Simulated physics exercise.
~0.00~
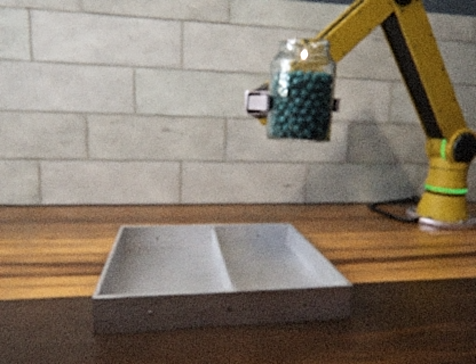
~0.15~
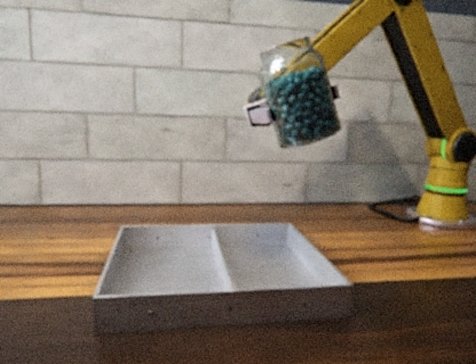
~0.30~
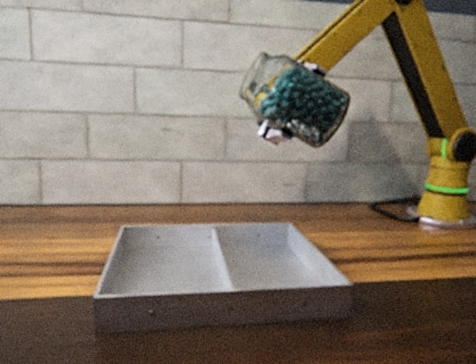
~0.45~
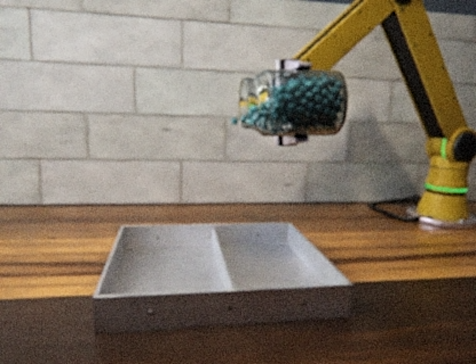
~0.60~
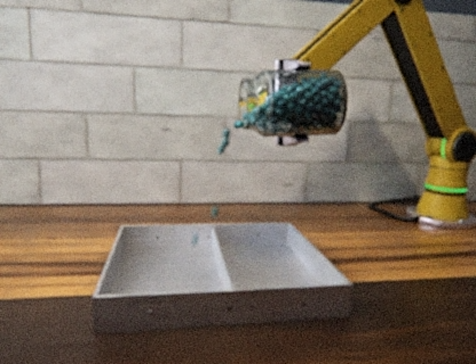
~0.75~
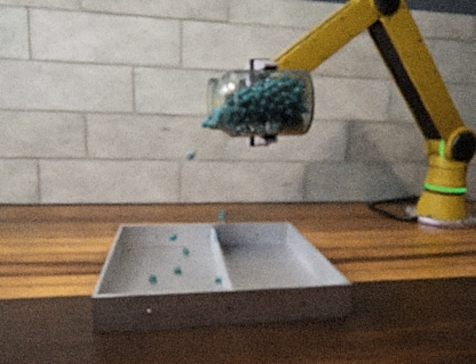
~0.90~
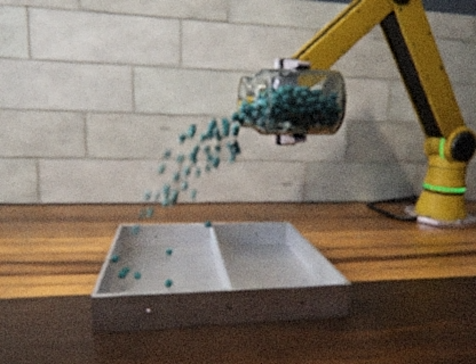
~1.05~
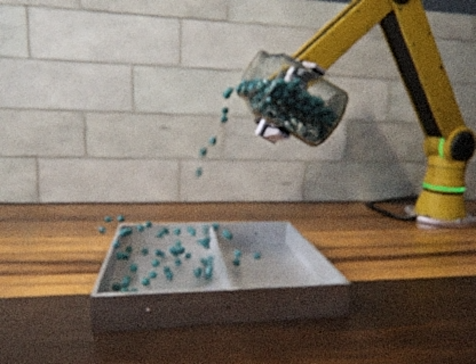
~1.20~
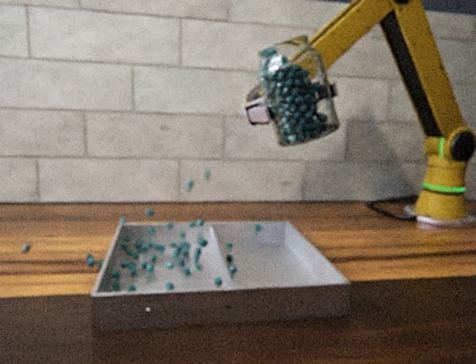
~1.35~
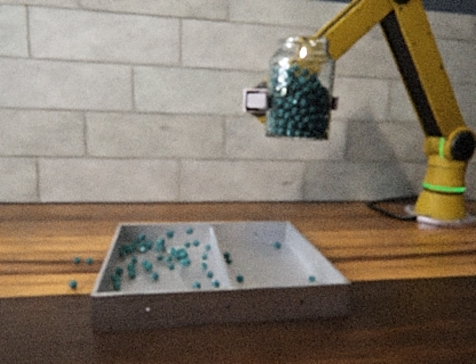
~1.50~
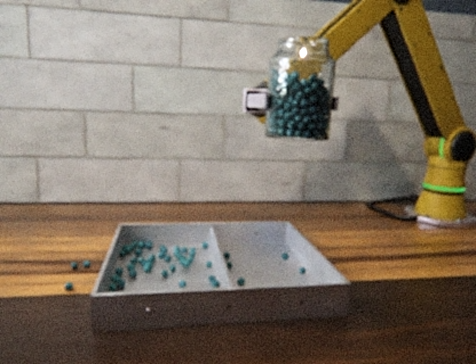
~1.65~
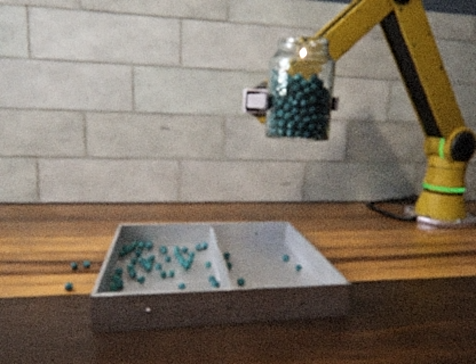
On a wooden table, a robot arm tips a jar, spilling some beads mostly into a divided tray.
